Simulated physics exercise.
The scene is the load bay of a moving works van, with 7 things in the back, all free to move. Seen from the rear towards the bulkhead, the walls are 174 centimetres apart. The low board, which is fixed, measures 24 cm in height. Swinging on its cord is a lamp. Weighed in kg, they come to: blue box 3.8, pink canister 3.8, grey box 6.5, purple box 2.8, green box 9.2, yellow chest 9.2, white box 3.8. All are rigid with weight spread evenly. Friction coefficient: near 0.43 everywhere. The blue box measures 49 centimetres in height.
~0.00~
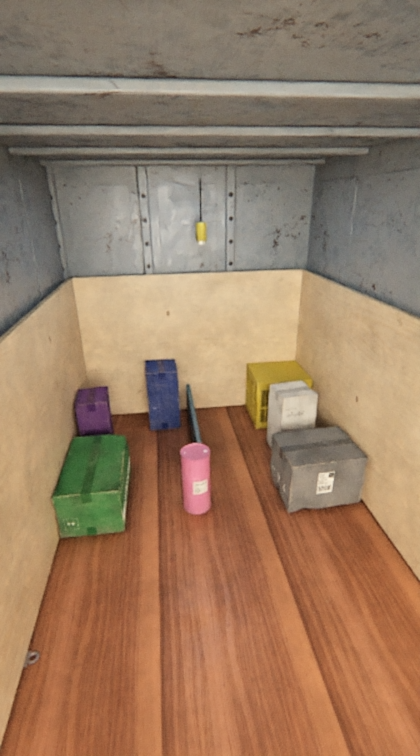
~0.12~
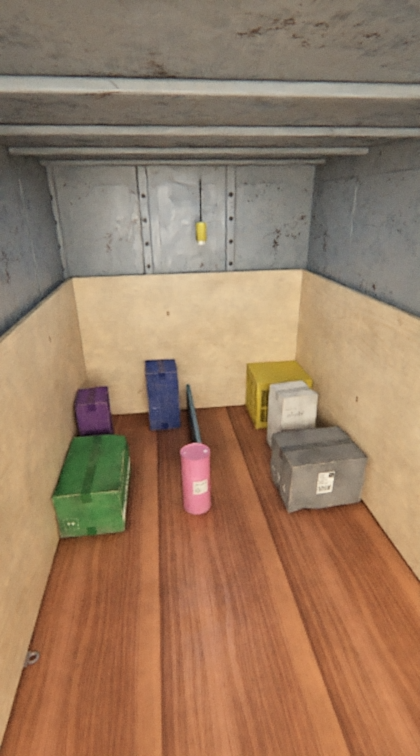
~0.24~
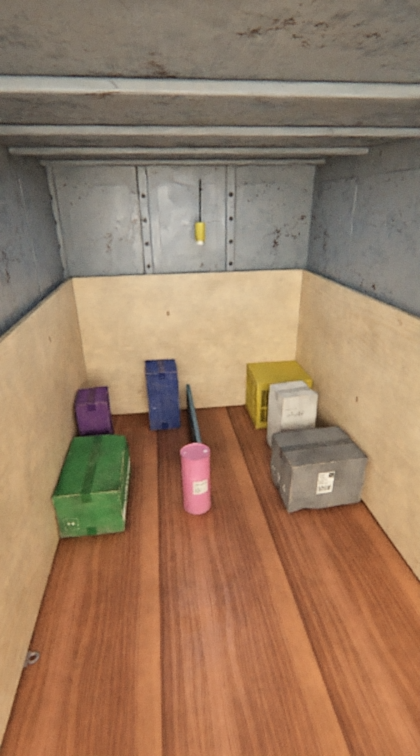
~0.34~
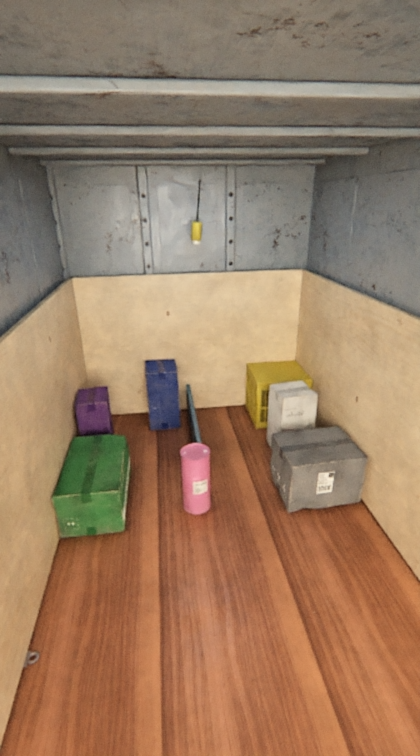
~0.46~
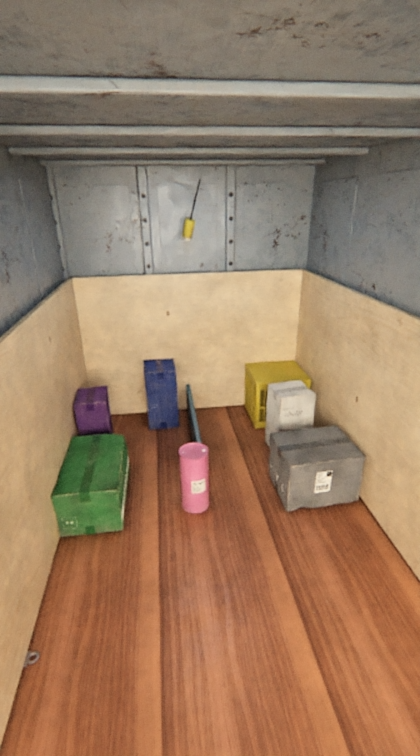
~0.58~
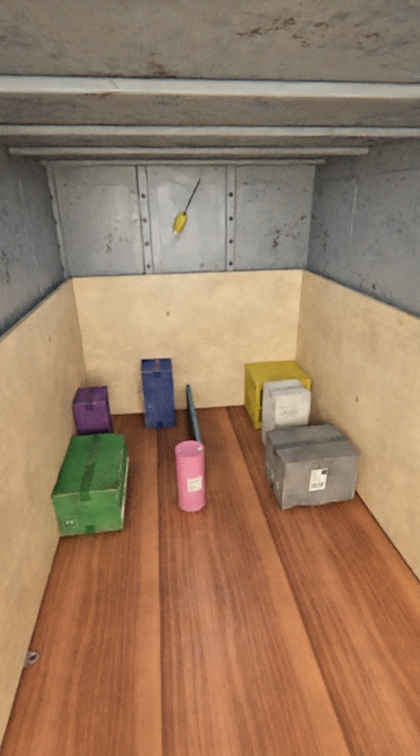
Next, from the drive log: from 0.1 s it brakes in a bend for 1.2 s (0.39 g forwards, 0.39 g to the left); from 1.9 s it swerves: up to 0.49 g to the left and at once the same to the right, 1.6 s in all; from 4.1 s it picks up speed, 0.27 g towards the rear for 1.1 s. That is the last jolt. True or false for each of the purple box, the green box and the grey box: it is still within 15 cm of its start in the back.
Verdicts: Purple box true; green box true; grey box false.
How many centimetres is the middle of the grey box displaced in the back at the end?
Start to finish, roughly 52 cm.
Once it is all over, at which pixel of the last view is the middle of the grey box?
Near (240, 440).
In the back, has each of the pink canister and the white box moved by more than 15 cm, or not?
Here the pink canister moves off, and the white box moves off.
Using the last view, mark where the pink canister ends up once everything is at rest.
It comes to rest somewhere around (153, 454).
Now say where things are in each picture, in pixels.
The first frame shows steady run; purple box (96, 423); green box (97, 481); grey box (315, 467).
The second frame shows steady run; yellow chest (276, 393); white box (291, 419).
The third frame shows load feels 0.22 g forwards, 0.22 g left; blue box (163, 394); pink canister (196, 479).
The fourth frame shows load feels 0.37 g forwards, 0.37 g left; yellow chest (276, 393); white box (291, 419).
The fifth frame shows load feels 0.39 g forwards, 0.39 g left; blue box (162, 394); pink canister (195, 478).
The sixth frame shows load feels 0.39 g forwards, 0.39 g left; purple box (95, 423); green box (95, 479); grey box (309, 464) shifted 4 cm.
Around 0.98 s, load feels 0.39 g forwards, 0.39 g left; grey box shifted 27 cm near (276, 452); pink canister at 33° to upright; white box shifted 27 cm.
Around 1.58 s, steady run; grey box shifted 53 cm near (240, 440); pink canister on its side; white box shifted 34 cm.
Finally (6.8 s), on their side or leaning hard in the back, pink canister; not toppled but over 15 cm from the start, grey box and white box; the other 4 still in place (within 15 cm). In the last view, purple box near (96, 423), green box near (96, 479).
